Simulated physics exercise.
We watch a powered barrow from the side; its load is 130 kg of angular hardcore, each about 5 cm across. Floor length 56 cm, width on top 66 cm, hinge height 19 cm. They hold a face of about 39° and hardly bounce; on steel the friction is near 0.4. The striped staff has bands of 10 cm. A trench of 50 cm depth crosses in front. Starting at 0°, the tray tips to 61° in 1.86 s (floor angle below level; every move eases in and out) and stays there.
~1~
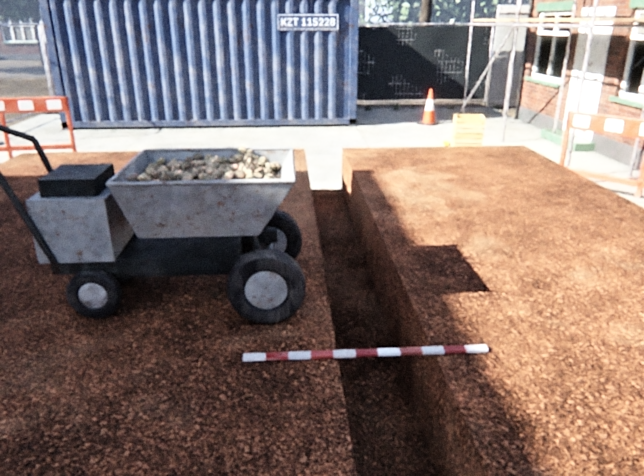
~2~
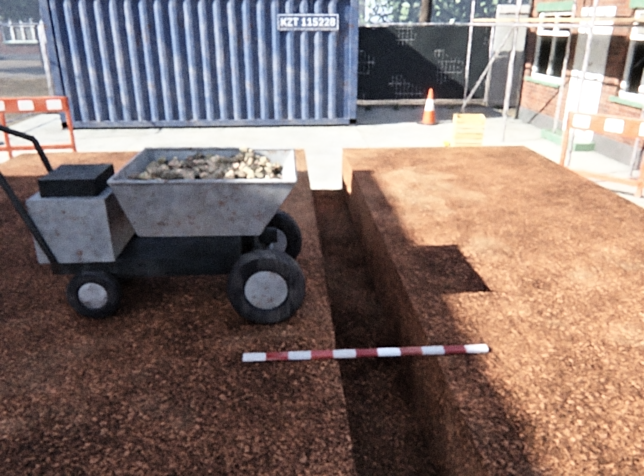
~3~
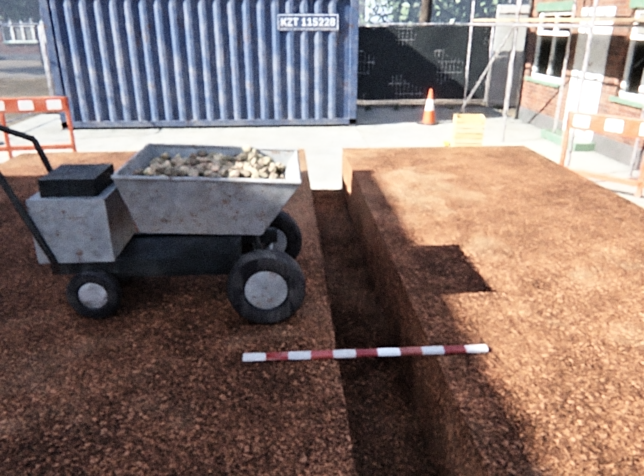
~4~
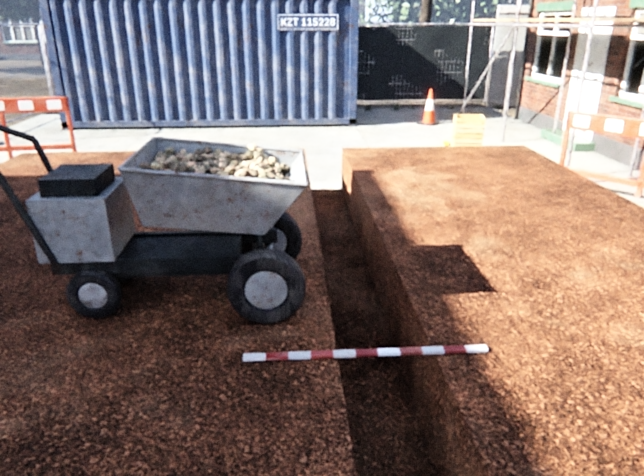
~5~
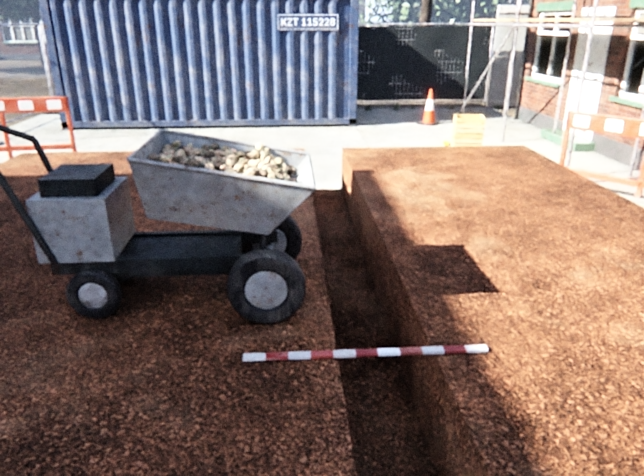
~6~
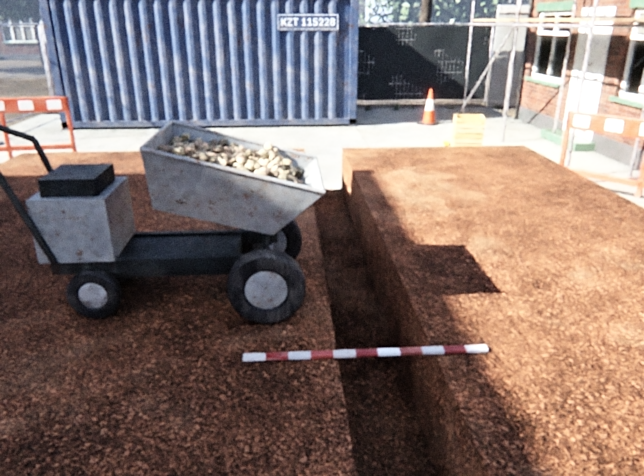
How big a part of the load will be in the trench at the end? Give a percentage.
About 24 per cent.
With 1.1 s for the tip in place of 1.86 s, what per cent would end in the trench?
It would be near 20 per cent.
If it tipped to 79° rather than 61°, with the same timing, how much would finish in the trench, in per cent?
In that case some 80 per cent.
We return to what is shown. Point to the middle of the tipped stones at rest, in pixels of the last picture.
Near (387, 362).
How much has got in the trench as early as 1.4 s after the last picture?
Some 5 per cent.
Then, 0.8 s after the last picture the floor is at 52°, 100 % in the tray; the foremost stones are at (360, 224).
Then, 1.4 s after the last picture the floor is at 61°, 93 % in the tray, 6 % in the trench; the foremost stones are at (409, 300).
Then, 1.7 s after the last picture the floor is at 61°, 82 % in the tray, 15 % in the trench, 4 % past the trench; the foremost stones are at (447, 284).
Then, 3.7 s after the last picture the floor is at 61°, 71 % in the tray, 24 % in the trench, 5 % past the trench; the foremost stones are at (470, 291).
